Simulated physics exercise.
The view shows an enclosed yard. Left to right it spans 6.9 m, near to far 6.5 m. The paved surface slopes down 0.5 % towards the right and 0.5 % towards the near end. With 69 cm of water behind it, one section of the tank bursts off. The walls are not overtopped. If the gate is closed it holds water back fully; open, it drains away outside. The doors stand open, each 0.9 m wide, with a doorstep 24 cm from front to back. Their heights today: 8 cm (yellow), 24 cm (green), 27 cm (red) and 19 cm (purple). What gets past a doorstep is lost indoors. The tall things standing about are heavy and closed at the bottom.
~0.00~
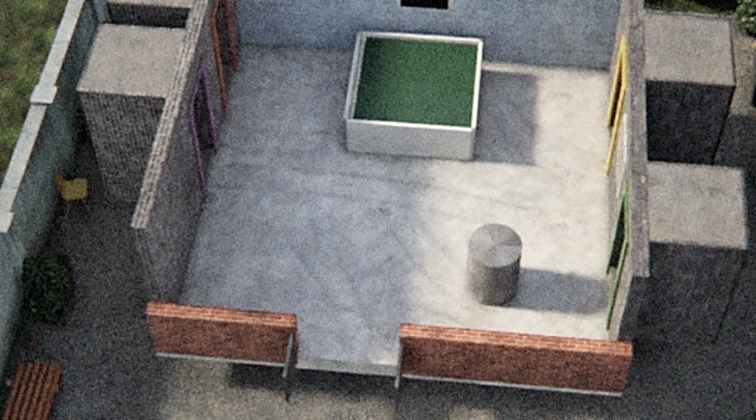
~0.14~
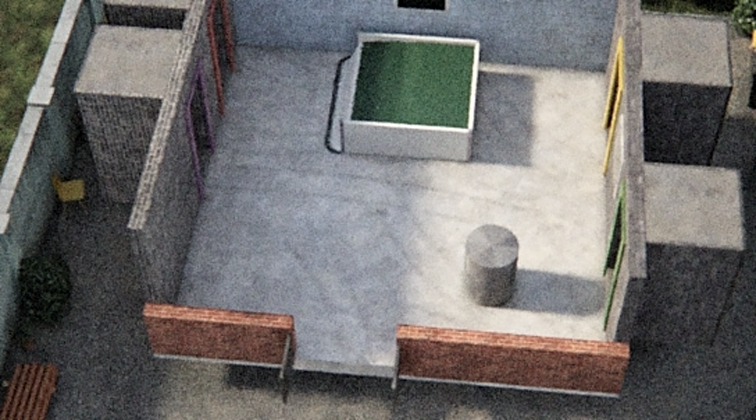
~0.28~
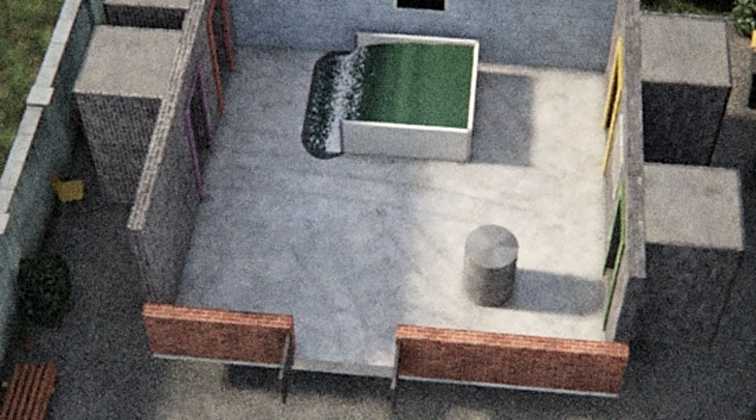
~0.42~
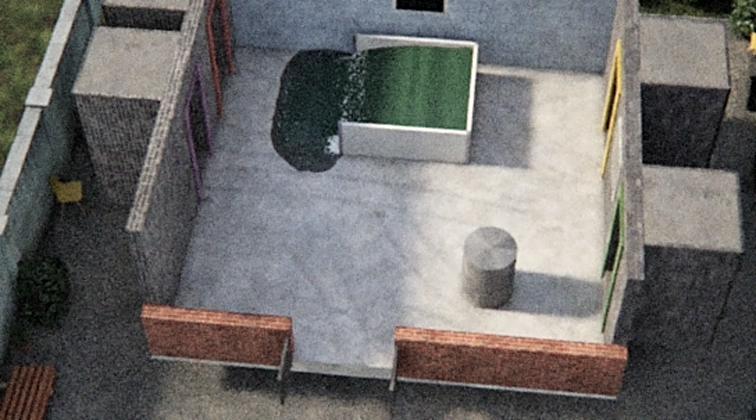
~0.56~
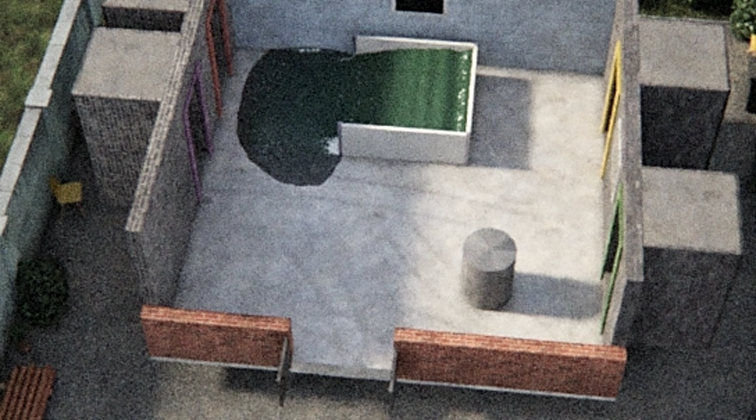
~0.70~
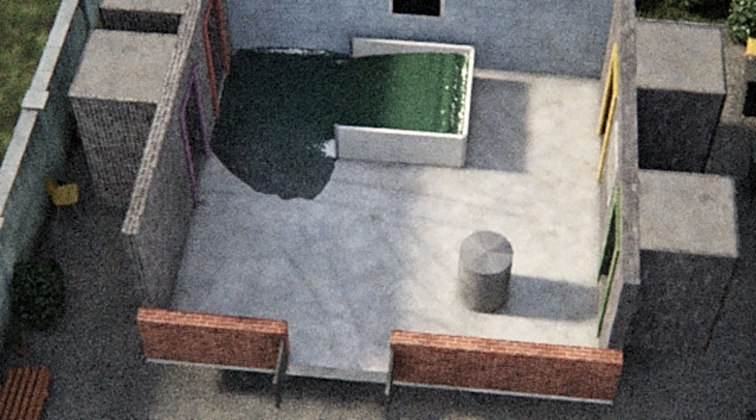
Dark green water pours from the left side of a pale, open-topped tank near the back wall of a paved yard, seen from high above. Purple and orange doorways line the left wall, yellow and green ones the right, with a grey cylinder and low brick walls nearer. The pool widens leftward and forward across the paving, reaching near the left wall, while the view drifts very slightly.
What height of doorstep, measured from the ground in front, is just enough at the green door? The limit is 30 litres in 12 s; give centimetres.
About 7 cm.
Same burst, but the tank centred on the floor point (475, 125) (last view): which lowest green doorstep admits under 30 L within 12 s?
About 7.0 cm.
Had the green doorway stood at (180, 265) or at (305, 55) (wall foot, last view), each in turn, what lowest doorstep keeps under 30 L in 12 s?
About 7.5 and 21 cm.
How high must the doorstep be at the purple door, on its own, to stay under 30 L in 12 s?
About 16 cm at purple.
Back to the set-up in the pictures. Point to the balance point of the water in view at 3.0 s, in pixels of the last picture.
At about (295, 136).
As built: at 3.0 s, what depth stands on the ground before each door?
In cm: Yellow 0, green 0, red 31, purple 20.
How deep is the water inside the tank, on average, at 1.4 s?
Roughly 37 cm on average.
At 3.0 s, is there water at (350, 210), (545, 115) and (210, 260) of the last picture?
In that order: Still dry, still dry, wet.
After 1.4 s water covers 20 % of the floor, deepest (50 cm) near (234, 48); it has not reached the green door.
After 3.0 s water covers 35 % of the floor, deepest (30 cm) near (163, 338); it has not reached the green door.
After 12.0 s water covers 95 % of the floor, deepest (12 cm) near (482, 68); 8 cm at the green door, 0 litres in over its 24 cm doorstep.
At the green door as built, the water arrived by 6.2 s and peaked near 12 cm at 7.8 s.
Run again over the same 12 s with other heights there, 36 litres in over 6.5 cm, 24 litres over 7.5 cm. The limit of 30 litres is kept from about 7 cm up.
